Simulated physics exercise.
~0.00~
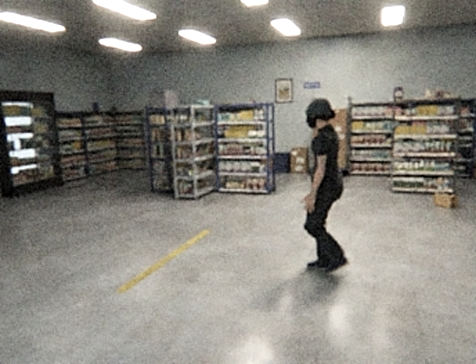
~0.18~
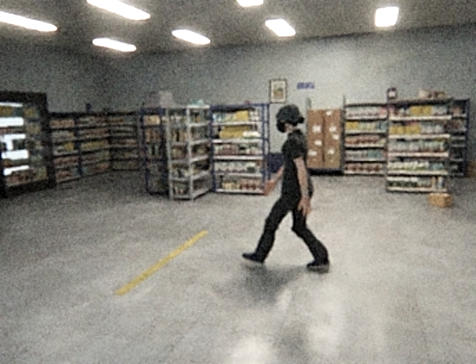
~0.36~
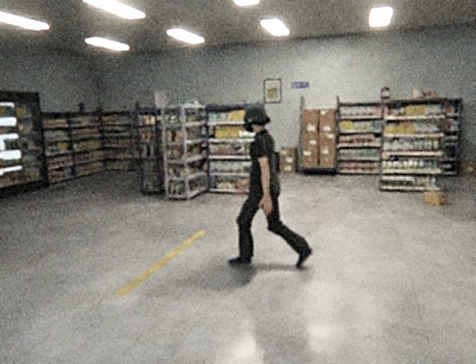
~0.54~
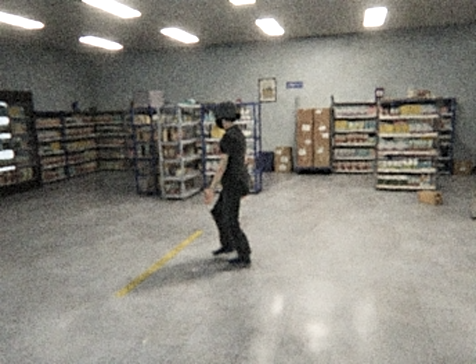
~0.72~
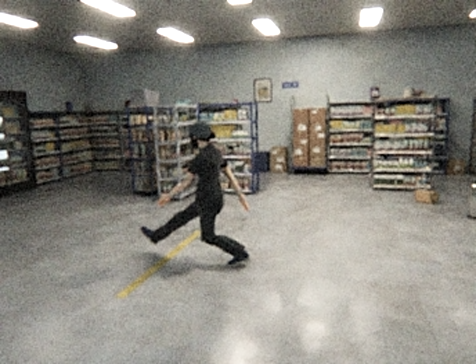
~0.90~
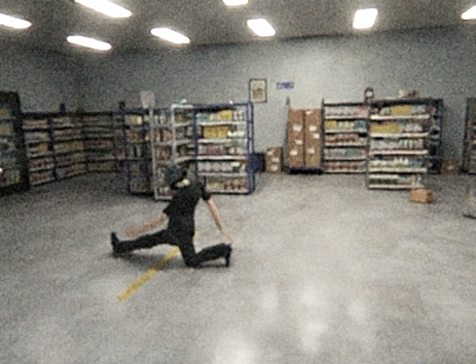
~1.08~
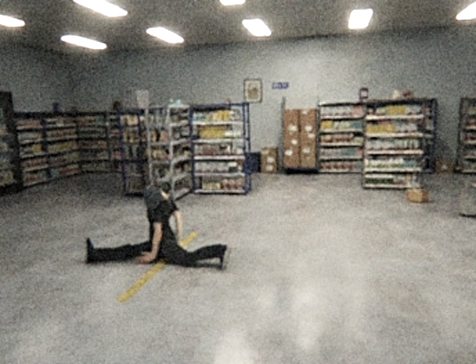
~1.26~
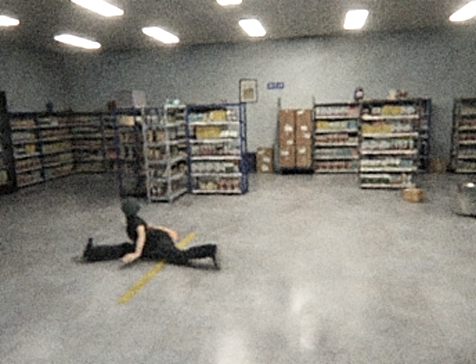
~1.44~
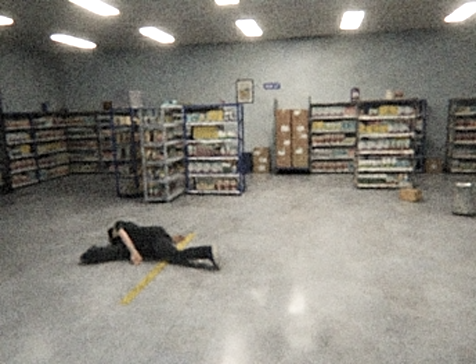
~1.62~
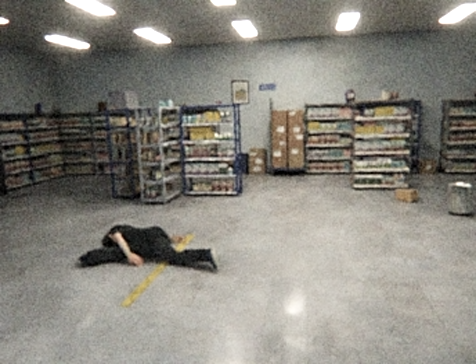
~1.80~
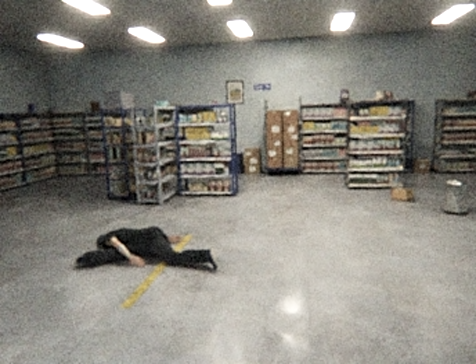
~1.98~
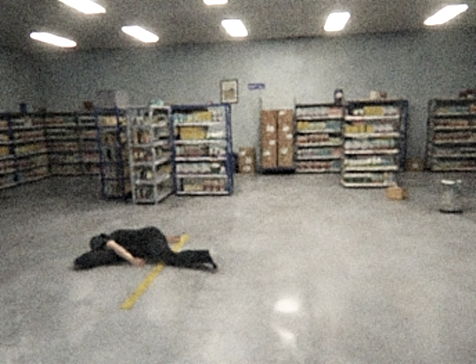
A shopper in dark clothes and dark headgear walked left across a storeroom lined with shelves, kicked a leg forward and slid down into a split over the yellow strip, then folded forward and lay still across it.
